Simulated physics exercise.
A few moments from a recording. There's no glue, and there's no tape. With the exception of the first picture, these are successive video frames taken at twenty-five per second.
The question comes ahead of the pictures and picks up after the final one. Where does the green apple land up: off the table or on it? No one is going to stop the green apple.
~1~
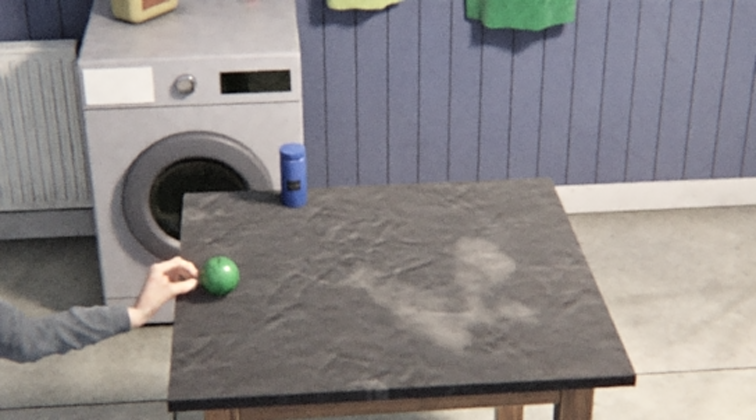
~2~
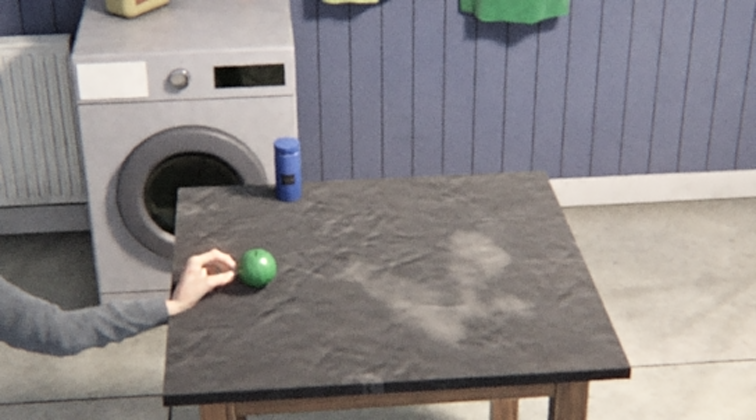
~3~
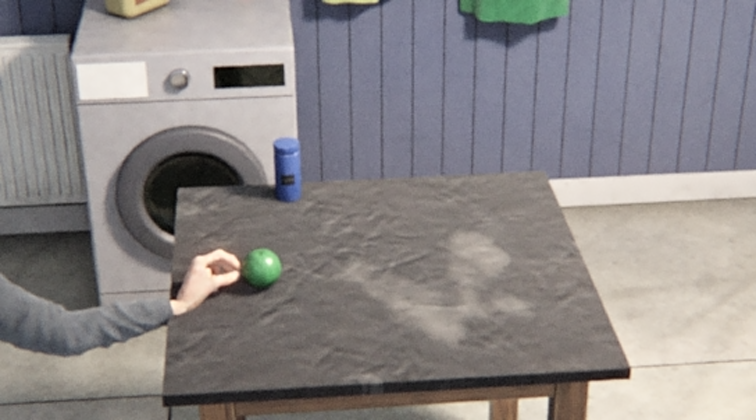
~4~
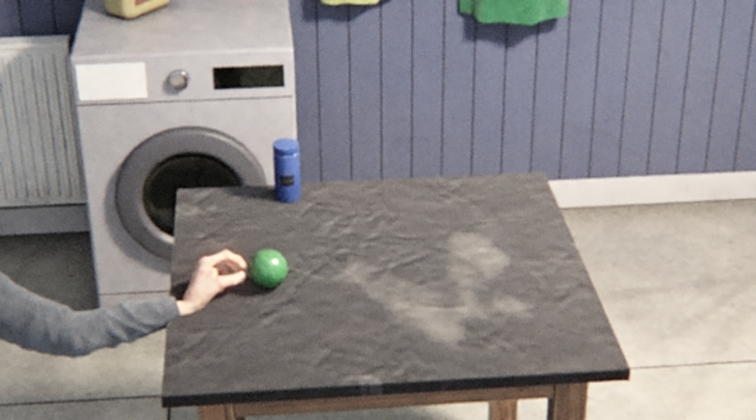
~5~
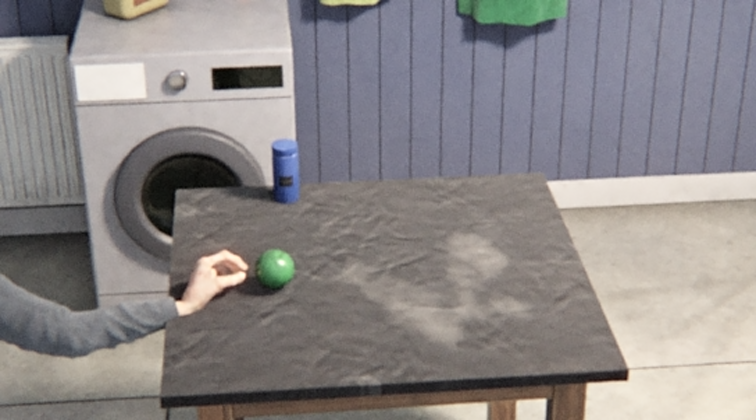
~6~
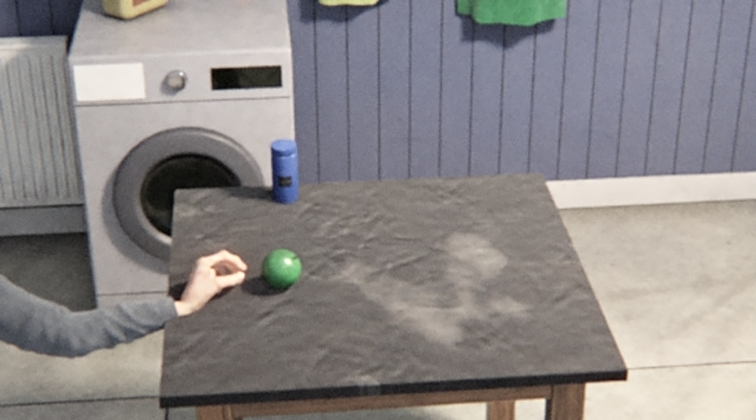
On it.
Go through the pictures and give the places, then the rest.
In the first picture, under the hand; green apple (219, 276).
In the second picture, under the hand; green apple (256, 269).
In the third picture, under the hand; green apple (262, 269).
In the fourth picture, green apple (268, 269).
In the fifth picture, green apple (275, 269) displaced a little.
In the sixth picture, green apple (281, 269) displaced a little.
Then, 0.20 s past the last view, green apple displaced about its own width near (316, 267).
Then, 0.40 s past the last view, green apple displaced well along near (344, 266).
Then, 0.70 s past the last view, green apple displaced well along near (373, 264).
Finally, moved from the start, green apple. Final places as the last picture's camera would see them, green apple near (389, 263).
